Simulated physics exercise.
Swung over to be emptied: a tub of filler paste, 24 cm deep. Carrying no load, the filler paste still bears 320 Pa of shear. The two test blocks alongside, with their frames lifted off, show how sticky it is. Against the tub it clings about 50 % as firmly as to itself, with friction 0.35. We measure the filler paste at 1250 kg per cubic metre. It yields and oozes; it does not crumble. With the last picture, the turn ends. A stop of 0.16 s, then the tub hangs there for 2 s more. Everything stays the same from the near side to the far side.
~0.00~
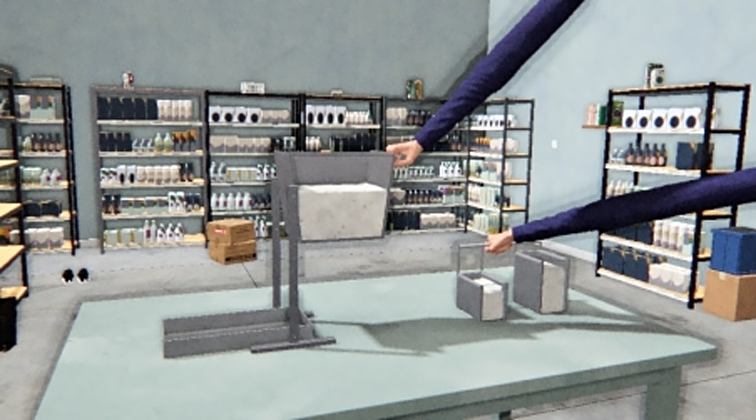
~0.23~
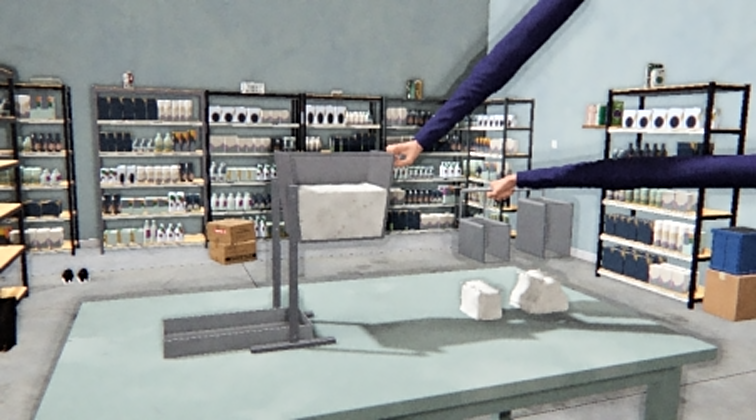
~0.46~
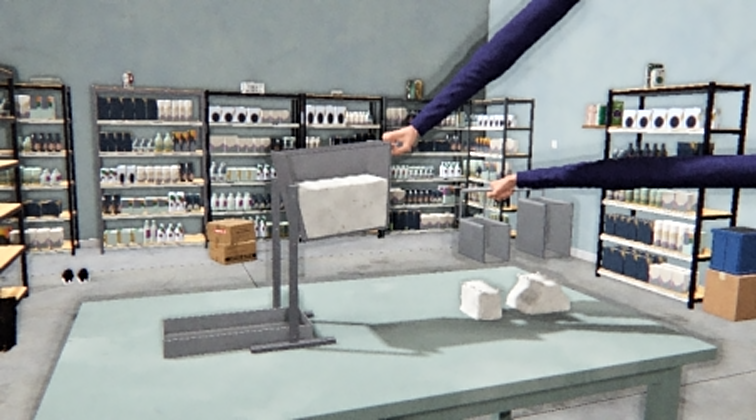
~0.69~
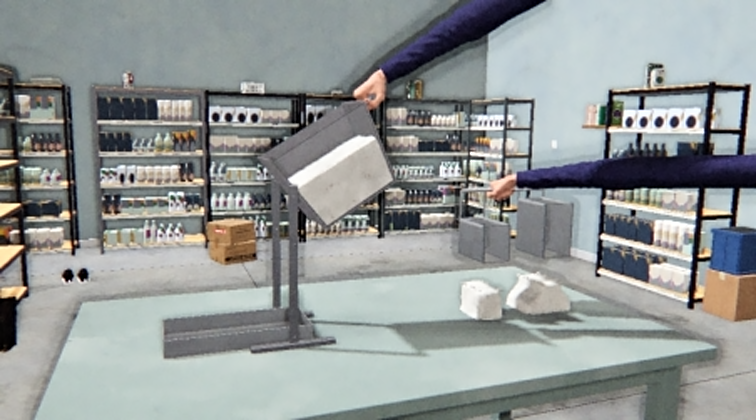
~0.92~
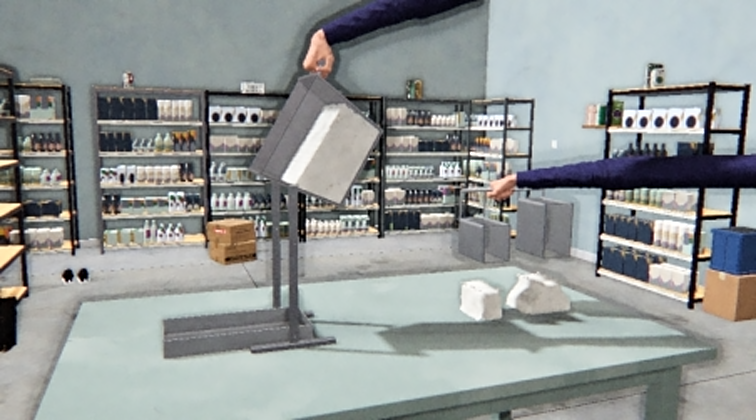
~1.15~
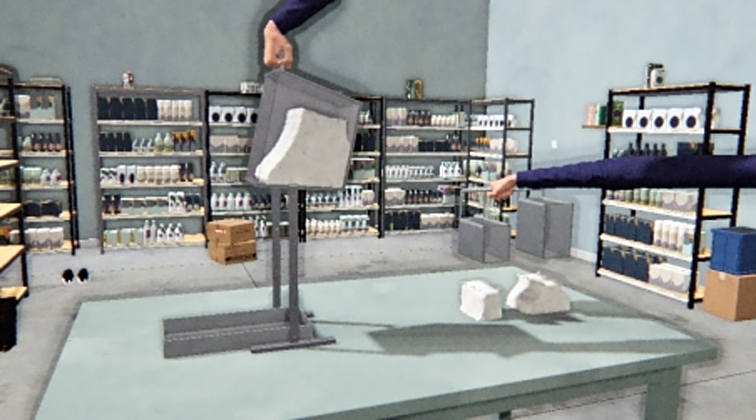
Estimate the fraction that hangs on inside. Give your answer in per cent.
I would say roughly 64 per cent.
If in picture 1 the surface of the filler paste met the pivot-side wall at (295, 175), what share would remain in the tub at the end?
45 %.
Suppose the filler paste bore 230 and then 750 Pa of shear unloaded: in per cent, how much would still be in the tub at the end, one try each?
55 %, then 100 %.
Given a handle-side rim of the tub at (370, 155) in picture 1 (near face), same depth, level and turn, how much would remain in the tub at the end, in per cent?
Then near 100 % stays in the tub.
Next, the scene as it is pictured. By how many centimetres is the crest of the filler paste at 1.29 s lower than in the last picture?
About 6 cm.
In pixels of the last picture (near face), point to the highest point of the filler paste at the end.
Around (310, 148).
After 1.29 s, the tub is at 78 degrees and holds 92 %.
After 1.46 s, the tub is at 78 degrees and holds 74 %.
After 1.63 s, the tub is at 78 degrees and holds 65 %.
After 1.80 s, the tub is at 78 degrees and holds 64 %.
After 3.15 s, the tub is at 78 degrees and holds 64 %.
